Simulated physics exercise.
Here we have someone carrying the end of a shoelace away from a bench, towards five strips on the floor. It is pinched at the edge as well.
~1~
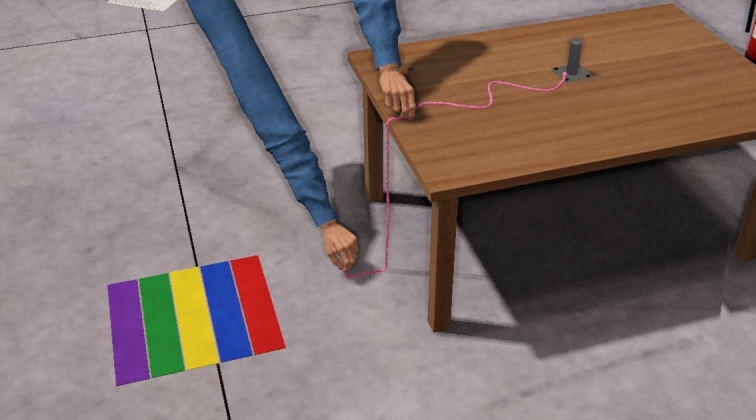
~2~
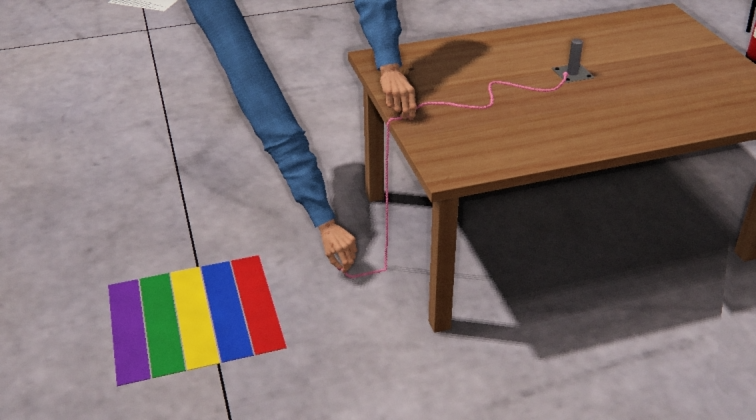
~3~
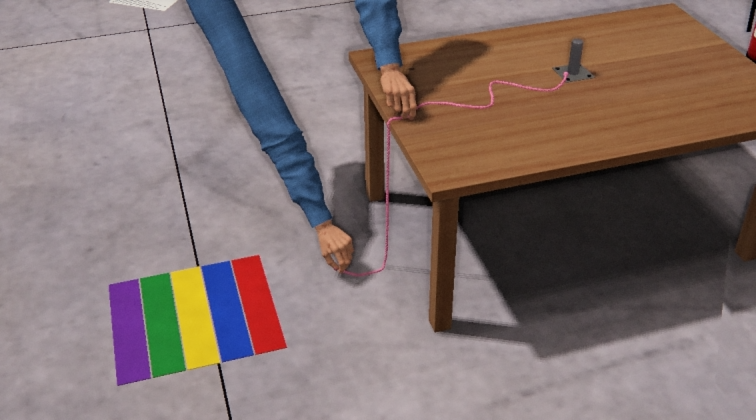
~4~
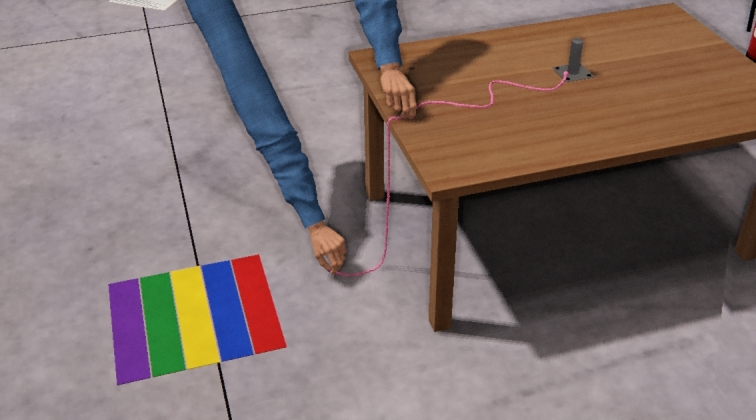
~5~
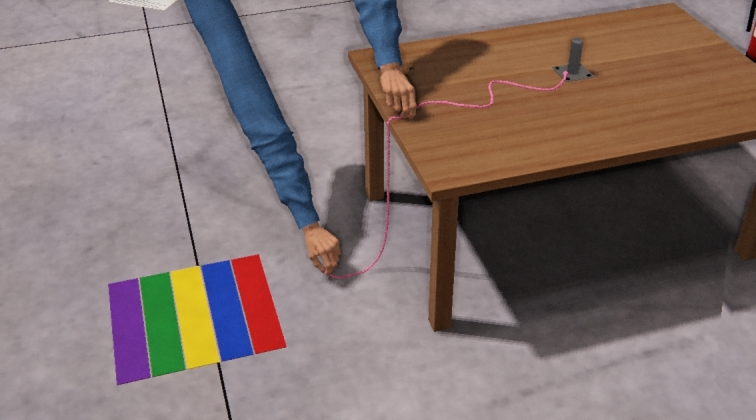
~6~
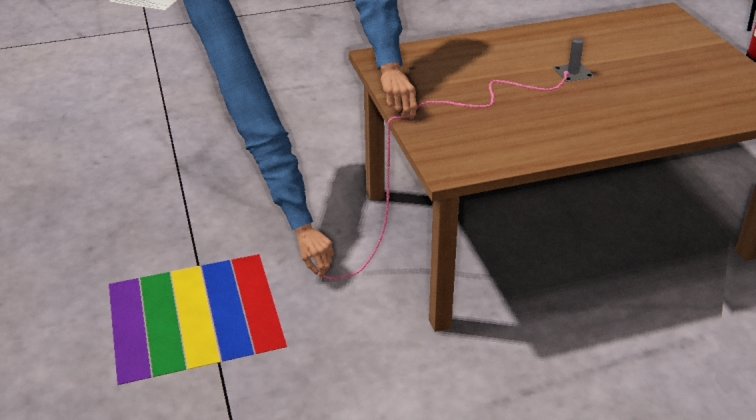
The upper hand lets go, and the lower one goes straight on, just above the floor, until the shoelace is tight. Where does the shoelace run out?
It halts on the green strip.
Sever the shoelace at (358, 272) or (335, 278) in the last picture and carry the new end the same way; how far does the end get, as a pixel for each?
In that order: (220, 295) and (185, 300).
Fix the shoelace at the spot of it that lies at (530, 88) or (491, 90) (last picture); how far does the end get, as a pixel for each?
About (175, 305) and (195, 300).
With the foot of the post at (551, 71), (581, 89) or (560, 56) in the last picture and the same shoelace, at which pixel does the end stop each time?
The places are (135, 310), (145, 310) and (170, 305).
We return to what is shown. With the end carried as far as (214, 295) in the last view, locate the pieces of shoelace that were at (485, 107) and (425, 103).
They go to (433, 106) and to (385, 129).
Soon after, end near (214, 295); over blue.
Then, end near (178, 302); over yellow.
At full stretch, end near (157, 307); over green. Over green.
